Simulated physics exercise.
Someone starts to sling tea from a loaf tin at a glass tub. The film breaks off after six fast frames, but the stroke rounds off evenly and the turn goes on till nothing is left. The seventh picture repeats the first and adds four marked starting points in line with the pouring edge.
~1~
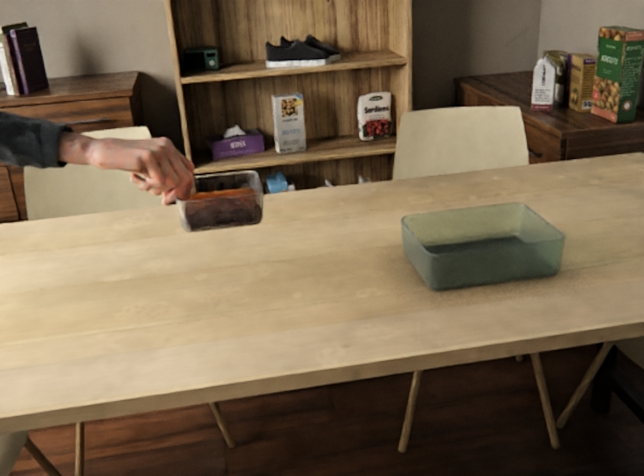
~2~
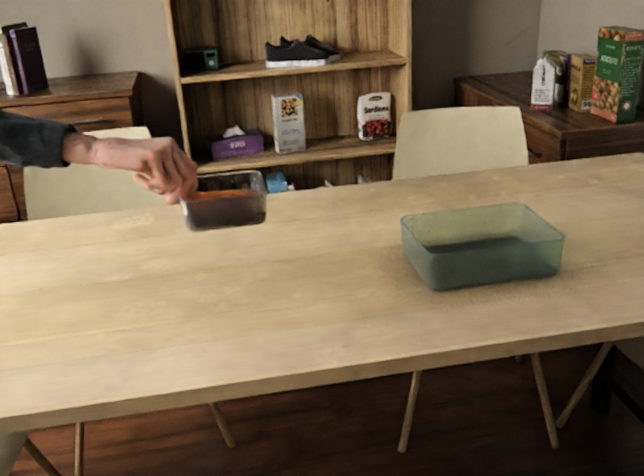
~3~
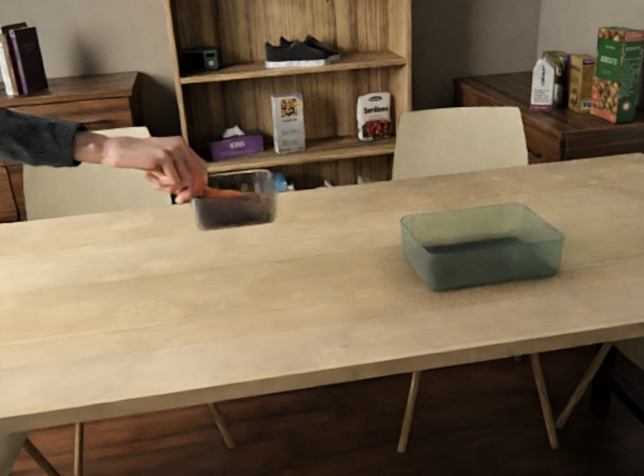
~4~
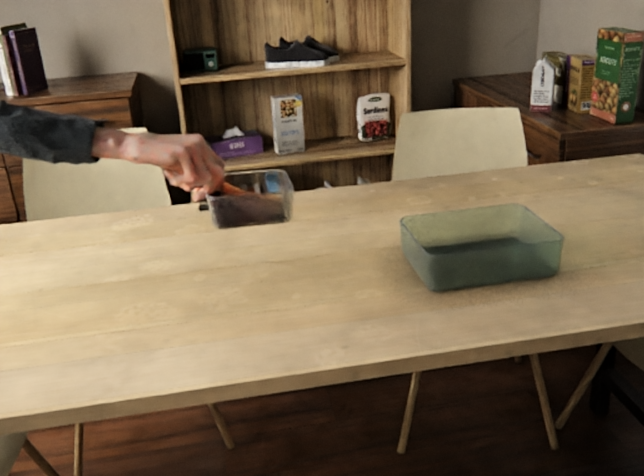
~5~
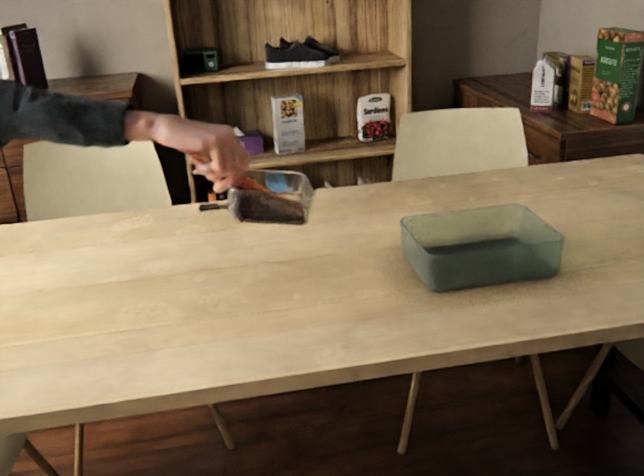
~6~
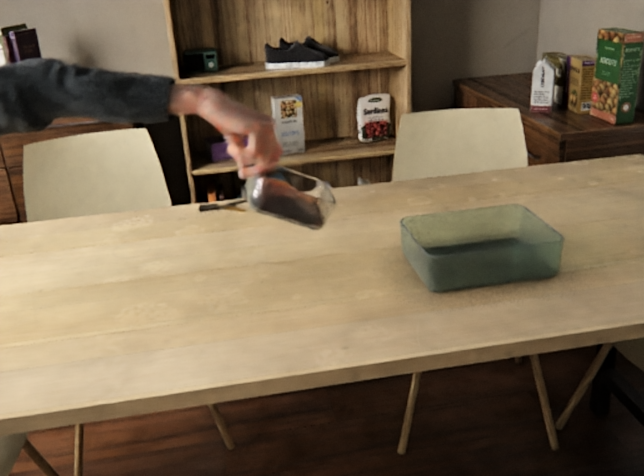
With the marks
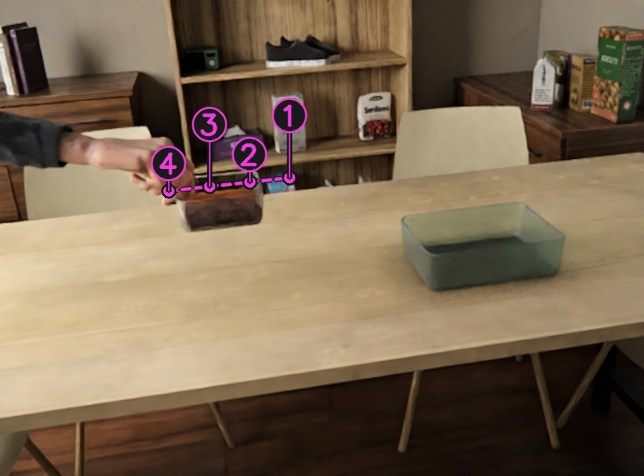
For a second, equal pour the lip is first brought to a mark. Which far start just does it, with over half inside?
That is dot 1.
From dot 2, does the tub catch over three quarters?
No, it does not.
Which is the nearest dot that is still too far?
2 it is.
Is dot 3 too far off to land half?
Yes.
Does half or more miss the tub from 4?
Yes, it does.
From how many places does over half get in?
One of them.
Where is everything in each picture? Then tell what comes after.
Upright, lip at (258, 181); tub from (427, 289) to (558, 271); nothing has left yet.
Upright, lip at (262, 180); nothing has left yet.
Upright, lip at (272, 179); nothing has left yet.
Upright, lip at (288, 179); nothing has left yet.
Tipped about 10°, lip at (309, 183); nothing has left yet.
Tipped about 25°, lip at (329, 192); nothing has left yet.
On the marked copy, 1 at (289, 177); 2 at (249, 182); 3 at (209, 186); 4 at (168, 191).
Choosing 1, about 74 % lands in the tub, 17 % falls short and 9 % goes beside or beyond.
Choosing 2, about 29 % lands in the tub, 65 % falls short and 6 % goes beside or beyond.
Choosing 3, about 0 % lands in the tub, 98 % falls short.
Choosing 4, about 0 % lands in the tub, 100 % falls short.
